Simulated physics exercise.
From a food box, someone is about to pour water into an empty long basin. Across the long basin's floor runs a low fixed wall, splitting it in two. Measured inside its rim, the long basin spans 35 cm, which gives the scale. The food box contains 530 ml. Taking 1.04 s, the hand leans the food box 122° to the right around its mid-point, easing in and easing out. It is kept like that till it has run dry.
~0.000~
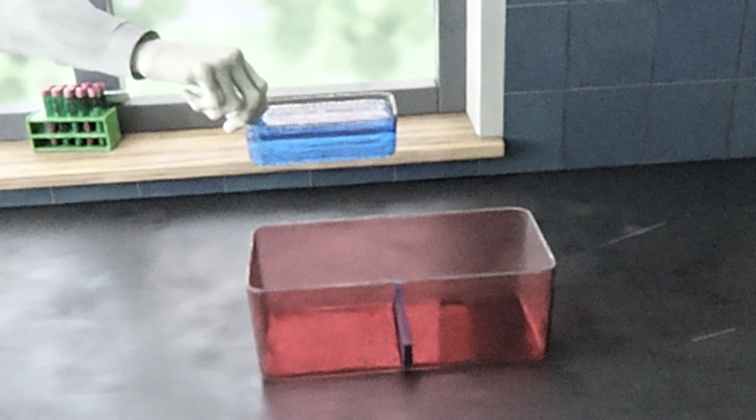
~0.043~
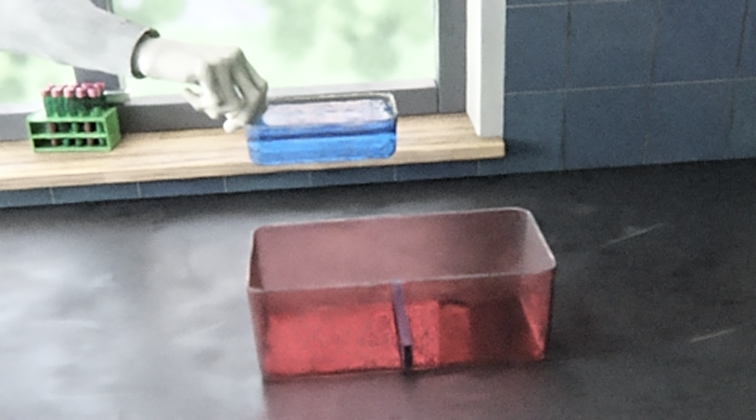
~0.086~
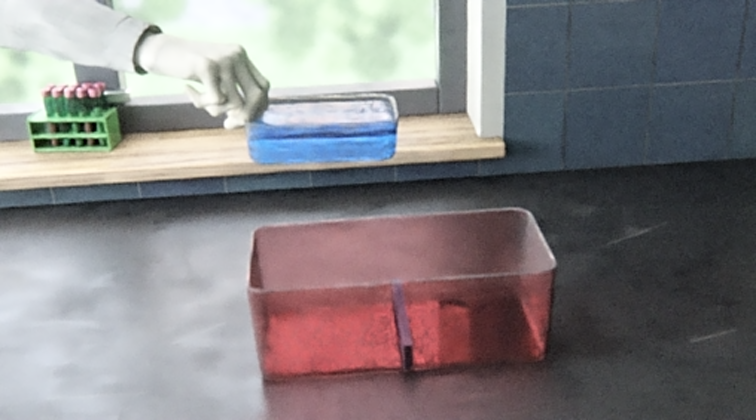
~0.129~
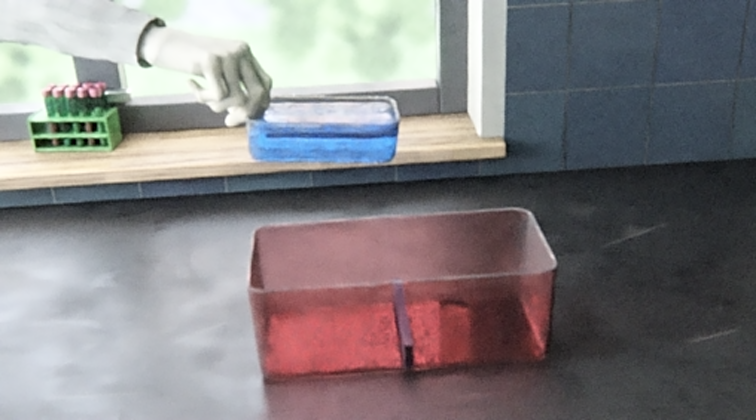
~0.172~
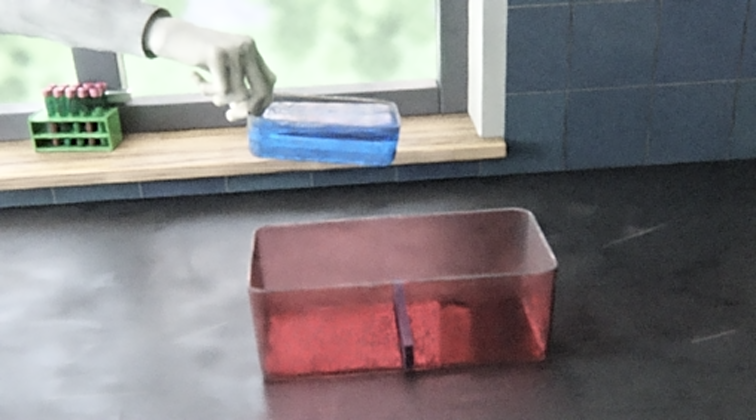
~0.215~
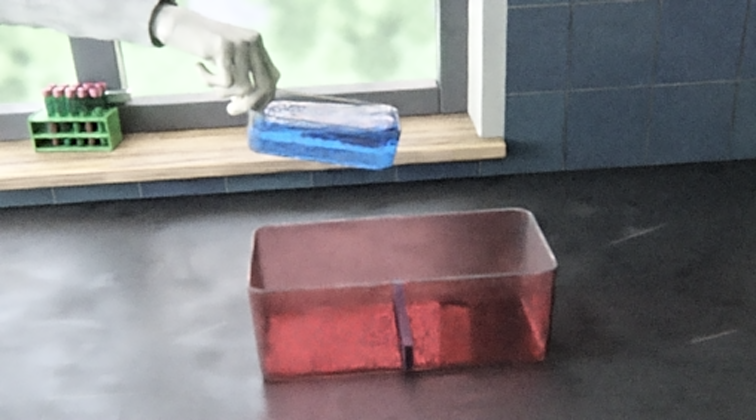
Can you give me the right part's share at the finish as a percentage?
Sure, about 84 percent.
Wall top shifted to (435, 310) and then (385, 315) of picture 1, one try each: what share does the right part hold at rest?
It comes to 70 per cent, and then 85 per cent.
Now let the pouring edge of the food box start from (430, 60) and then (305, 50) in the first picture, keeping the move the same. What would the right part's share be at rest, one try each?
Around 80 per cent first, around 50 per cent next.
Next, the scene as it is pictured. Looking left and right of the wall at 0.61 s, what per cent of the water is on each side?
I'd say some 1 in a hundred on the left and 44 on the right.
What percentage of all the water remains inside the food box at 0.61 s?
Some 10 % of it is still there.
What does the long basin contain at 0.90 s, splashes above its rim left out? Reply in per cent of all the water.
Some 96 percent of the total.
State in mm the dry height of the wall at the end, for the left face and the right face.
Left side: Around 30 mm. Right side: Around 16 mm.
After 0.61 s the tilt is 78° and 9 per cent is still to pour, 1 is left of the wall and 44 right of it.
After 0.90 s the tilt is 117° and 0 per cent is still to pour, 12 is left of the wall and 84 right of it.
After 1.21 s the tilt is 122° and 0 per cent is still to pour, 14 is left of the wall and 84 right of it.
After 1.54 s the tilt is 122° and 0 per cent is still to pour, 14 is left of the wall and 84 right of it.
In the end 14 per cent lies left of the wall, 84 right of it and 2 outside.
